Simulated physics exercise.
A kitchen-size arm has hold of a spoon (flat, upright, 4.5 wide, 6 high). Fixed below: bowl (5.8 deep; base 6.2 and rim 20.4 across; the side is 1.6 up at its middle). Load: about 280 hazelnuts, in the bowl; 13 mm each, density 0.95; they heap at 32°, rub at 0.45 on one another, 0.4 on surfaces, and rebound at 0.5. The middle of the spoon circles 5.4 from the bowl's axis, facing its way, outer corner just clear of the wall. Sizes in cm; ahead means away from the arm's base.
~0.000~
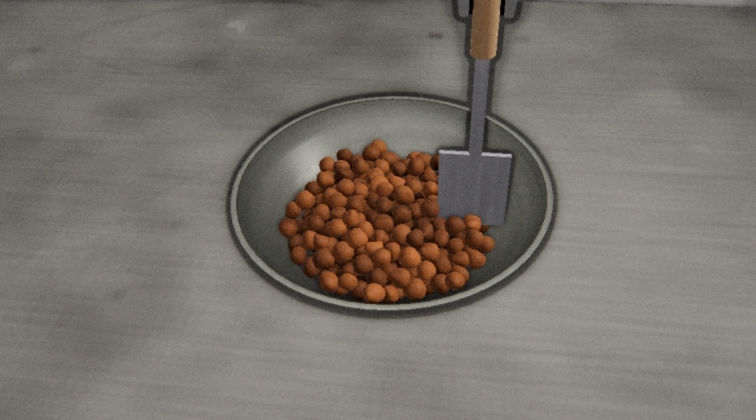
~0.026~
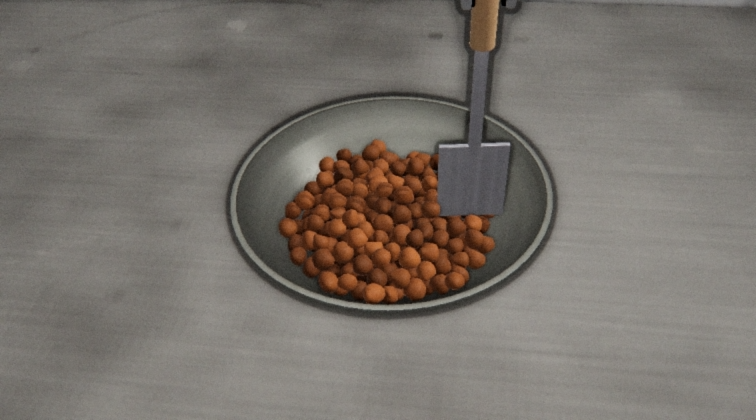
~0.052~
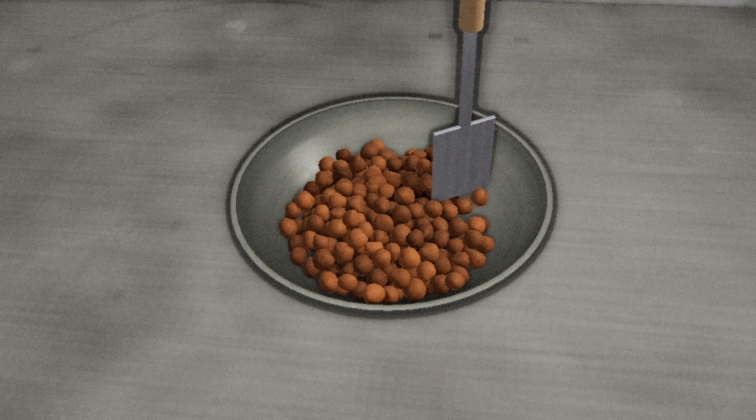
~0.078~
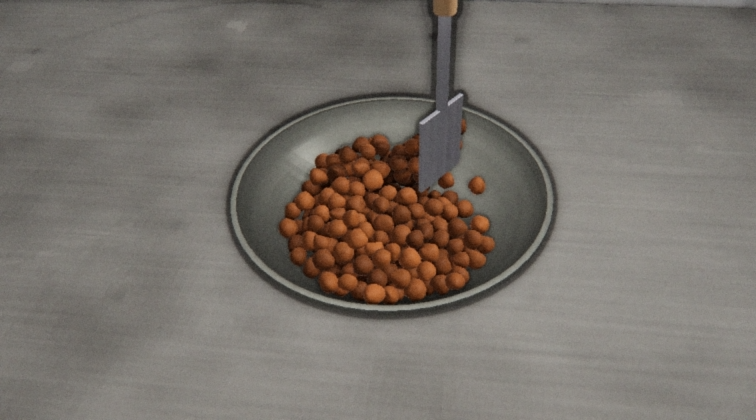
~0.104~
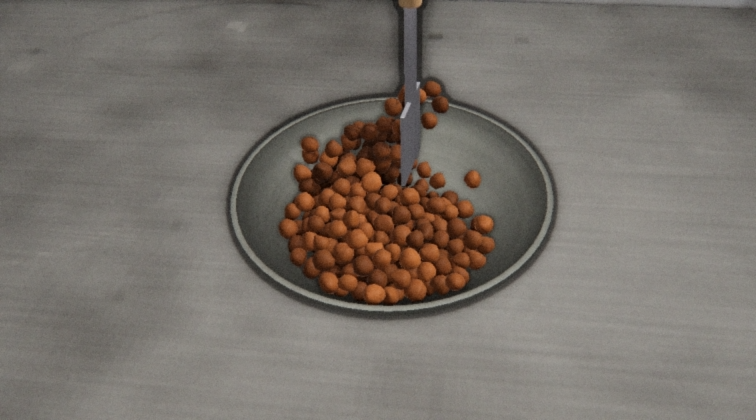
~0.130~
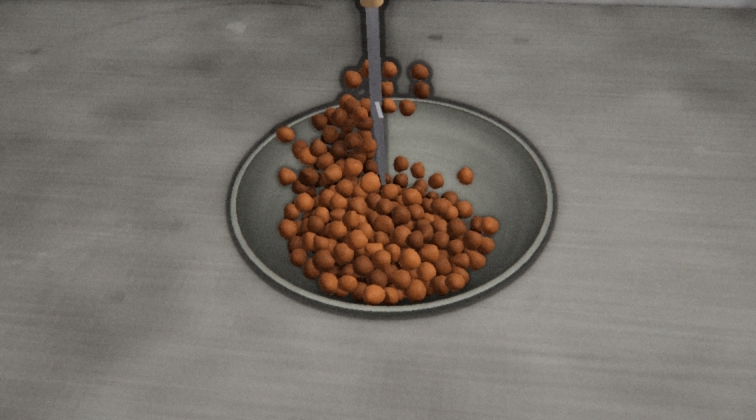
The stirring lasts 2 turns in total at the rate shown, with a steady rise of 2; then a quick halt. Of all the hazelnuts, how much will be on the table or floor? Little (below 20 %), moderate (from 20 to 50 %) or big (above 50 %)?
Answer: Moderate; from 20 to 50 % of the hazelnuts finish on the table or floor.
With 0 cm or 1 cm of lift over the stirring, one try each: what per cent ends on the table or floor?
About 55 and 40 per cent.
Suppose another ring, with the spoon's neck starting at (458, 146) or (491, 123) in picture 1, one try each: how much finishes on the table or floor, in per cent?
Some 35 and 10 per cent.
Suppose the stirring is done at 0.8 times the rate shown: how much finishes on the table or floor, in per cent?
About 25 per cent.
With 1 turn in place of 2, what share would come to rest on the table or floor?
It would be near 20 per cent.
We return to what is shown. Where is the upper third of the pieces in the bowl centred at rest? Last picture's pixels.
Around (403, 216).
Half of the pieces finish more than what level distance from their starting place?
Some 4 cm.
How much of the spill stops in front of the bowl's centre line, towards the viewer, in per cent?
Roughly 60 per cent.
After 0.37 s, 344° round, highest piece 10 above the table; 209 in the bowl, 40 on the table or floor, 26 in flight or on the tool.
After 0.62 s, 222° round, highest piece 8 above the table; 190 in the bowl, 82 on the table or floor, 3 in flight or on the tool.
After 0.94 s, 0° round, highest piece 4 above the table; 190 in the bowl, 85 on the table or floor.
After 1.64 s, 0° round, highest piece 4 above the table; 190 in the bowl, 85 on the table or floor.
In the end, 190 in the bowl, 85 on the table or floor. That is 31 % on the table or floor.
